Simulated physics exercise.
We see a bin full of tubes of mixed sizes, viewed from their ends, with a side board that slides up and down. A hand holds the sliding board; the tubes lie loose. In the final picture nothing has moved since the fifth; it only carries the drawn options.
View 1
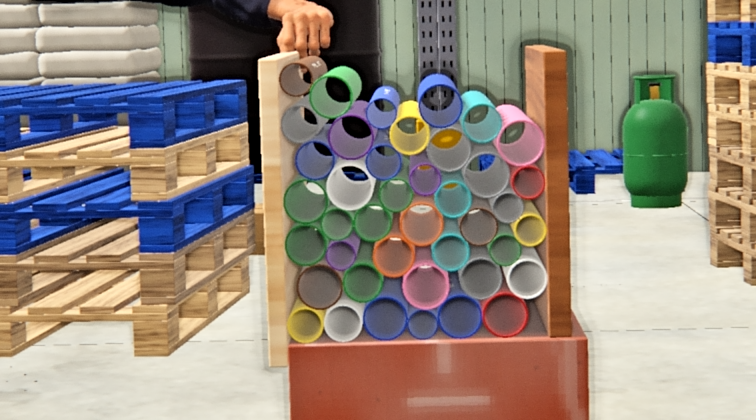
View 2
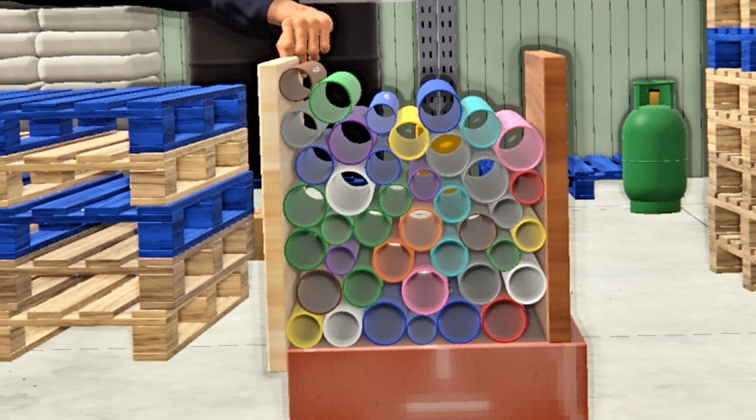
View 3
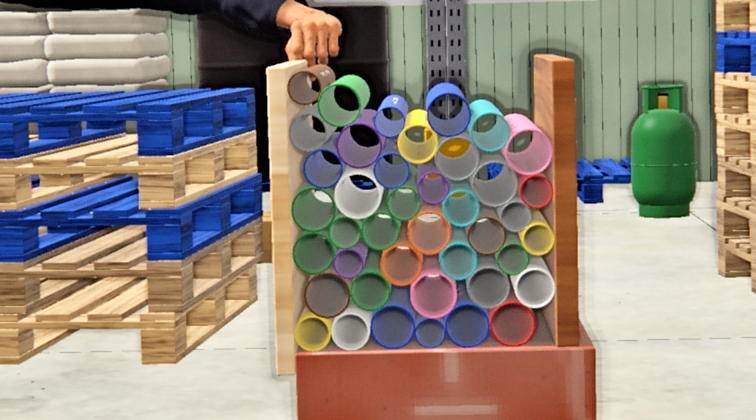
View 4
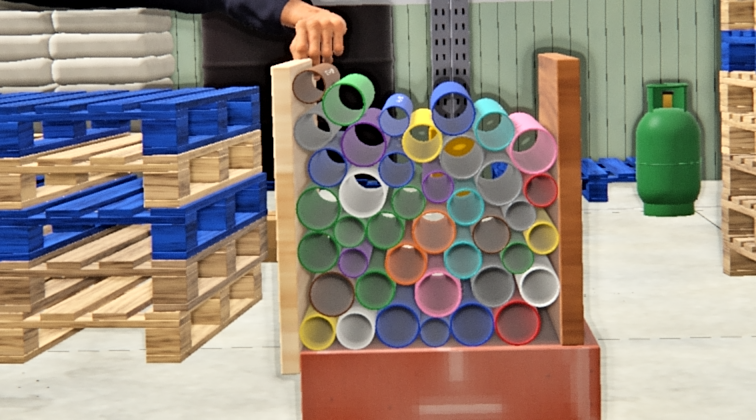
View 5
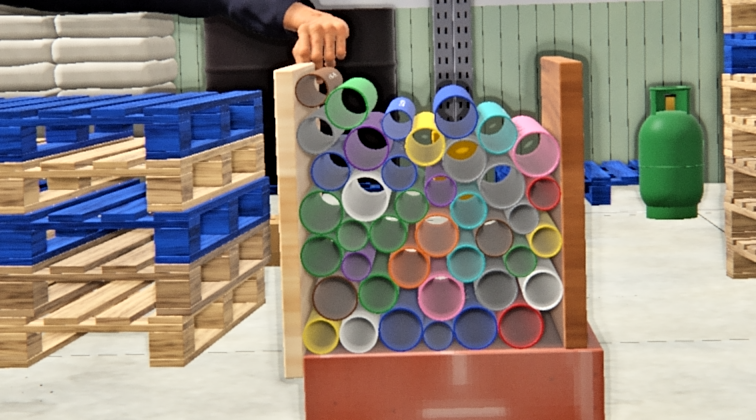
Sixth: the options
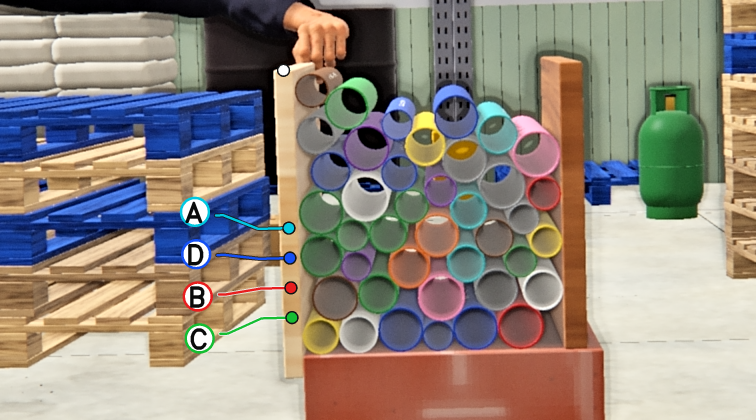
A hand stays on the side board of a bin of loose, mixed-size coloured tubes, none visibly shifting.
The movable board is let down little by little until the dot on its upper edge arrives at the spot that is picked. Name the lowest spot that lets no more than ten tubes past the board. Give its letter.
The answer is mark D.
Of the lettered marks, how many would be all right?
Two of them.
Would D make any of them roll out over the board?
Yes, at D.
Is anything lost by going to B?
Yes.
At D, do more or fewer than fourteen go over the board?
Fewer than fourteen.
On the marked copy, A at (289, 228); B at (291, 288); C at (292, 318); D at (290, 258); the white dot at (283, 70).
Following D. Soon after the start, top of the board (297, 161).
Later, top of the board (300, 257).
In the end, top of the board (300, 257), nine out over the board.
As for the rest, A about five out over the board; B more than ten out over the board; C more than ten out over the board.
